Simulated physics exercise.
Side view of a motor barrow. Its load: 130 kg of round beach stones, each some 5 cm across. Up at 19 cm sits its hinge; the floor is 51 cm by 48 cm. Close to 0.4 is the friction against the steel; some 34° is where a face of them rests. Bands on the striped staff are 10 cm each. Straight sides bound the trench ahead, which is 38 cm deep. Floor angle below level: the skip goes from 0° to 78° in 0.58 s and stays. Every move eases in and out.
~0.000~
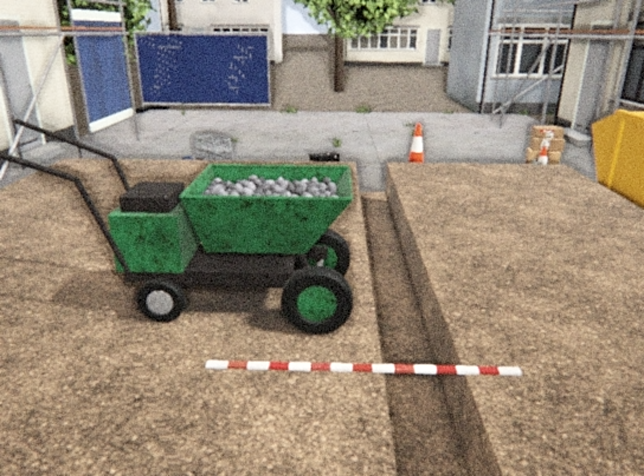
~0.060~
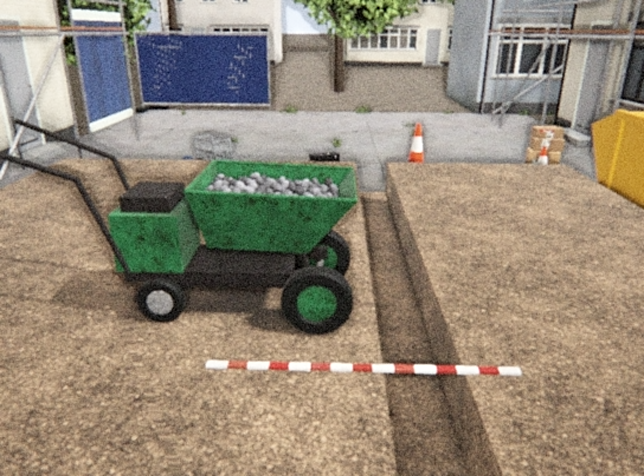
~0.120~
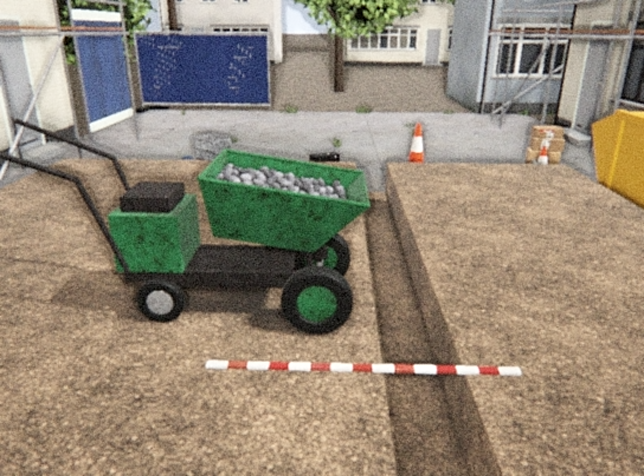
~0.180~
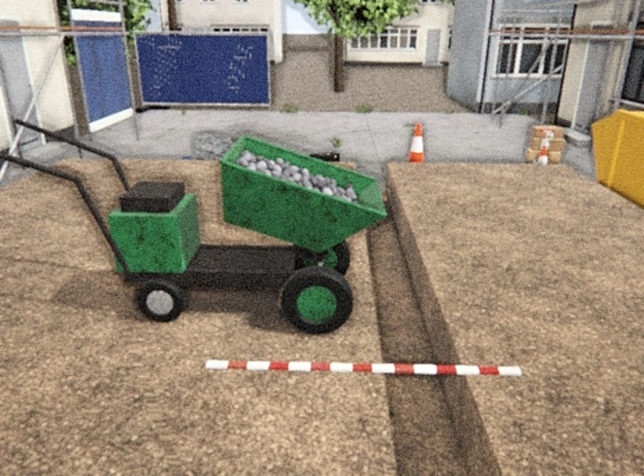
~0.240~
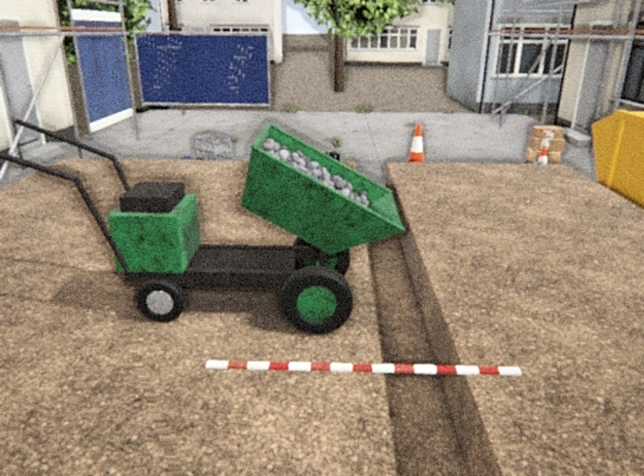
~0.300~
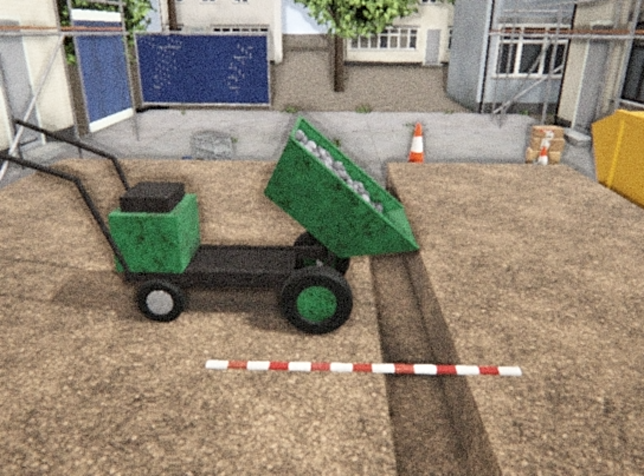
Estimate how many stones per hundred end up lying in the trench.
18 %.
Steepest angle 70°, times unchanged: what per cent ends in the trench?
About 20%.
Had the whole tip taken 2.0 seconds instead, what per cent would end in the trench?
My guess is near 40 percent.
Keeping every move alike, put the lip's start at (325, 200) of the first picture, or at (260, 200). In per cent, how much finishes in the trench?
Roughly 45 in a hundred, then 85 in a hundred.
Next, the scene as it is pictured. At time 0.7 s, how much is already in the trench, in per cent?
Roughly 5 percent of the load.
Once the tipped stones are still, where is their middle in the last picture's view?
At about pixel (506, 306) in the last view.
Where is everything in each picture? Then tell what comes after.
Lip at (352, 200), floor tilted 0°, highest stones at (260, 186), in the first picture.
Lip at (357, 201), floor tilted 2°, highest stones at (257, 183); the stones move at 0.6 m/s on average, in the second picture.
The skip is at 9°, its lip at (369, 206); the top of the load is at (237, 173); the stones move at 1.1 m/s on average, in the third picture.
The skip is at 18°, its lip at (386, 216); the top of the load is at (249, 160); the stones move at 1.6 m/s on average, in the fourth picture.
The skip is at 29°, its lip at (403, 230); the top of the load is at (271, 147); the stones move at 1.8 m/s on average, in the fifth picture.
Lip at (418, 249), floor tilted 41°, highest stones at (299, 139); the stones move at 1.9 m/s on average, in the sixth picture.
After 0.4 s the floor is at 65°; 100 % in the skip; the foremost stones are at (419, 260).
After 0.7 s the floor is at 78°; 48 % in the skip, 5 % in the trench, 47 % past the trench; the foremost stones are at (508, 299).
After 1.0 s the floor is at 78°; 1 % in the skip, 15 % in the trench, 84 % past the trench; the foremost stones are past the picture's edge.
After 3.0 s the floor is at 78°; 0 % in the skip, 18 % in the trench, 82 % past the trench; the foremost stones are past the picture's edge.
